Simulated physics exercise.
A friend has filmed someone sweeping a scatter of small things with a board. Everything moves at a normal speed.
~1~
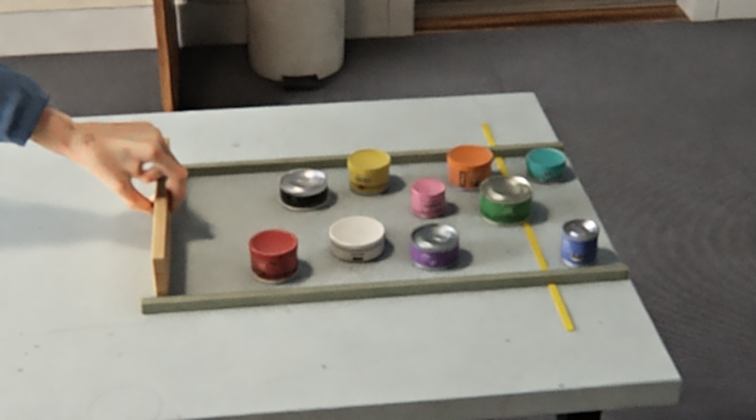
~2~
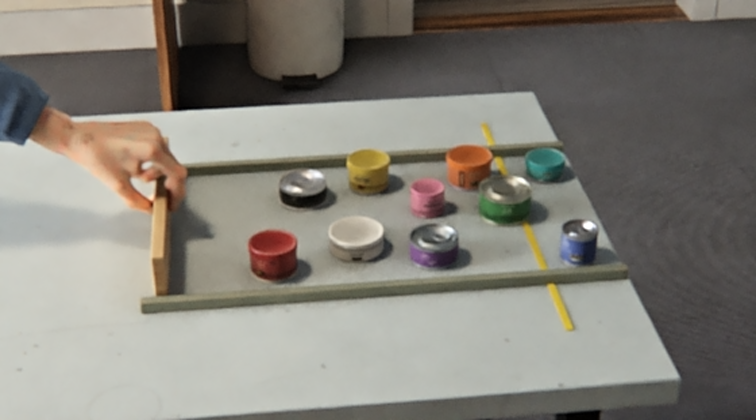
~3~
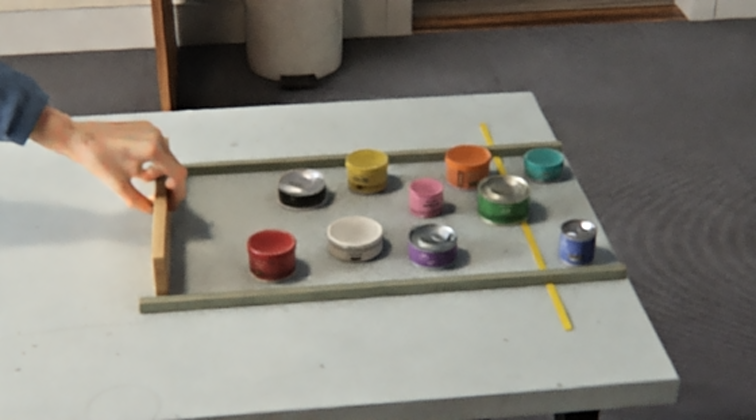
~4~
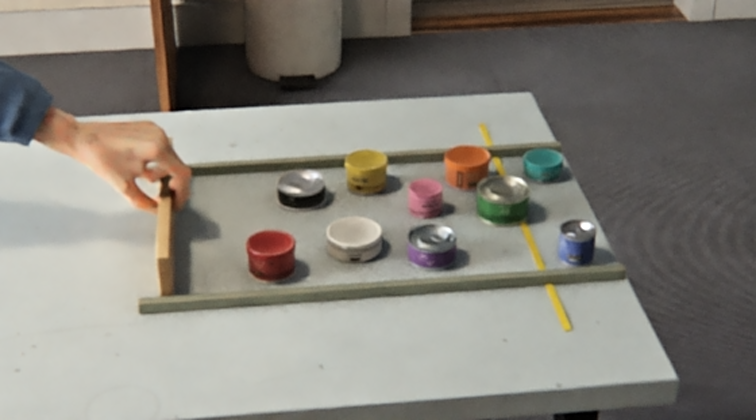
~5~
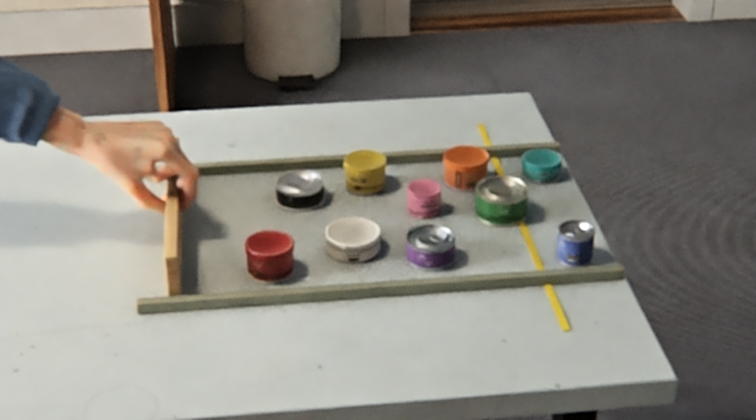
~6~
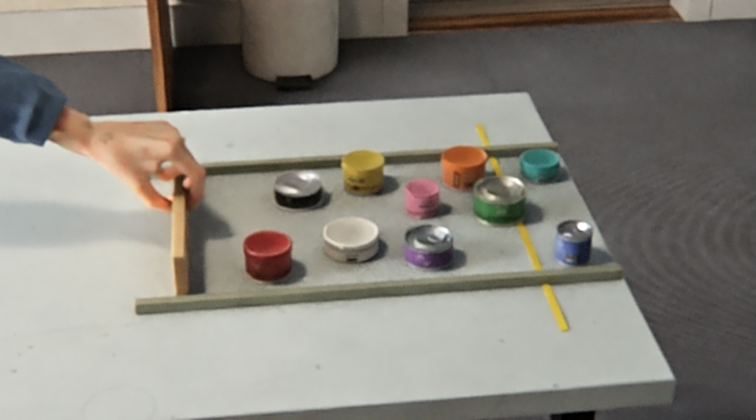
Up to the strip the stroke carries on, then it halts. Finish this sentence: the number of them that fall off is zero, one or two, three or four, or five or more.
The number of them that fall off is one or two.
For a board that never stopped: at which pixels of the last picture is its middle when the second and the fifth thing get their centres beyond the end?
In pixels, around (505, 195) followed by around (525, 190).
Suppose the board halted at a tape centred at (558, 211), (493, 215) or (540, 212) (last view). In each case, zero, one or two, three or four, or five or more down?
Spot one gives five or more, spot two 1 or 2, spot three at least five.
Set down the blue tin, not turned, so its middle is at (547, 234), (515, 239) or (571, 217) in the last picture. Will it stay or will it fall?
Try one it goes off the edge; try two it goes off the edge; try three it is not knocked off.
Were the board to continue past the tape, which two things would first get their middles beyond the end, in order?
The order is the turquoise tin, then the blue tin.
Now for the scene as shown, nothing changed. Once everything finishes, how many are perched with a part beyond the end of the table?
The count is 3.
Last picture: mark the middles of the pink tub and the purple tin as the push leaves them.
You'll find the pink tub at roughly (530, 198) and the purple tin at roughly (597, 233).
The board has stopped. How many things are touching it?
Looks like 5 of them, all told.
Early on, none off yet; turquoise tin at rest near (540, 167); blue tin at rest near (574, 244); green pot at rest near (500, 202).
Finally, the number that fall off is one or two; lost, blue tin and turquoise tin.
